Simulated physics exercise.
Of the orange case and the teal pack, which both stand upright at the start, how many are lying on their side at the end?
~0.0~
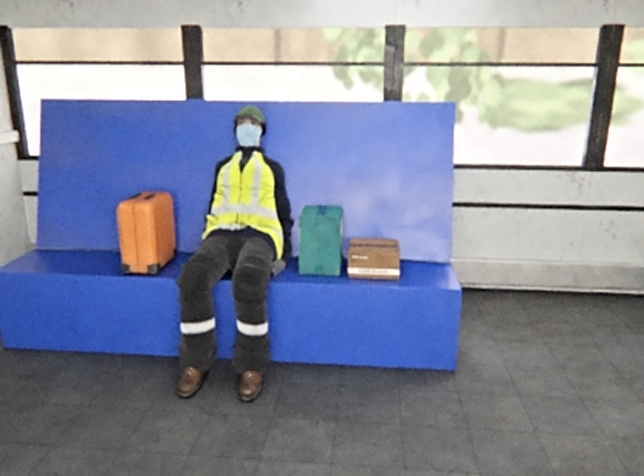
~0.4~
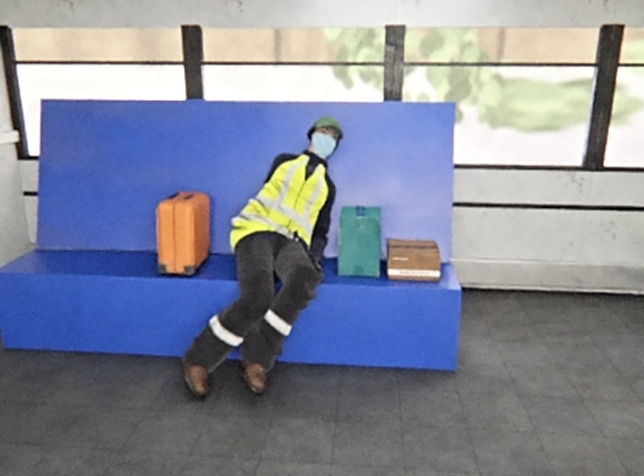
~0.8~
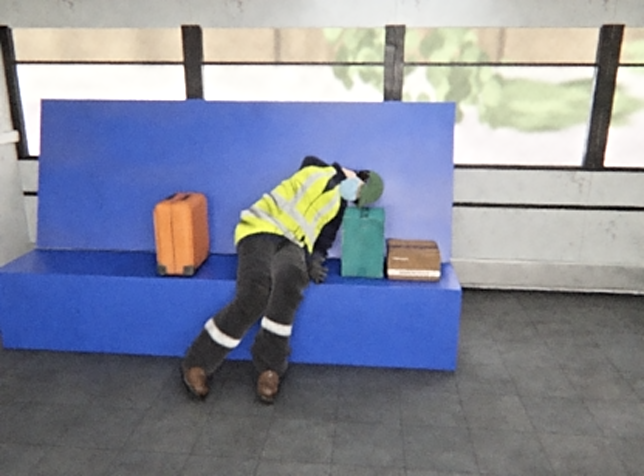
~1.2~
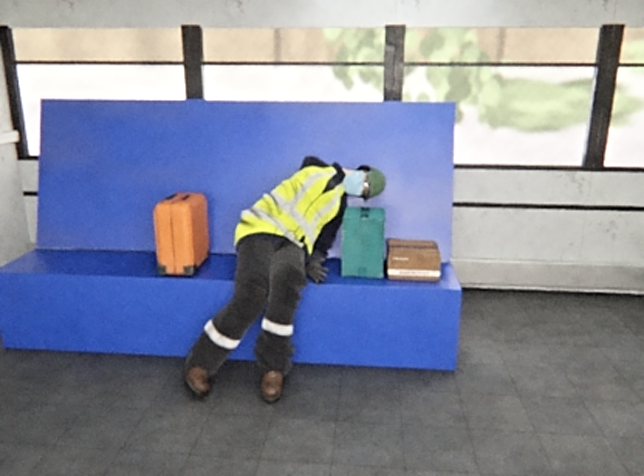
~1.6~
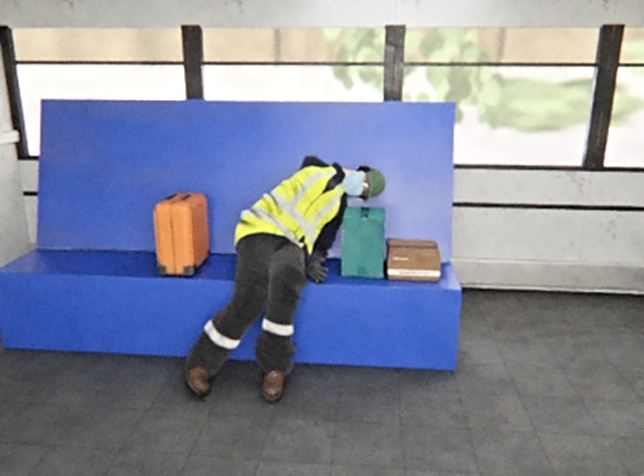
None of them are. The orange case and the teal pack both shift to the right along the bench but are still standing upright at the end.
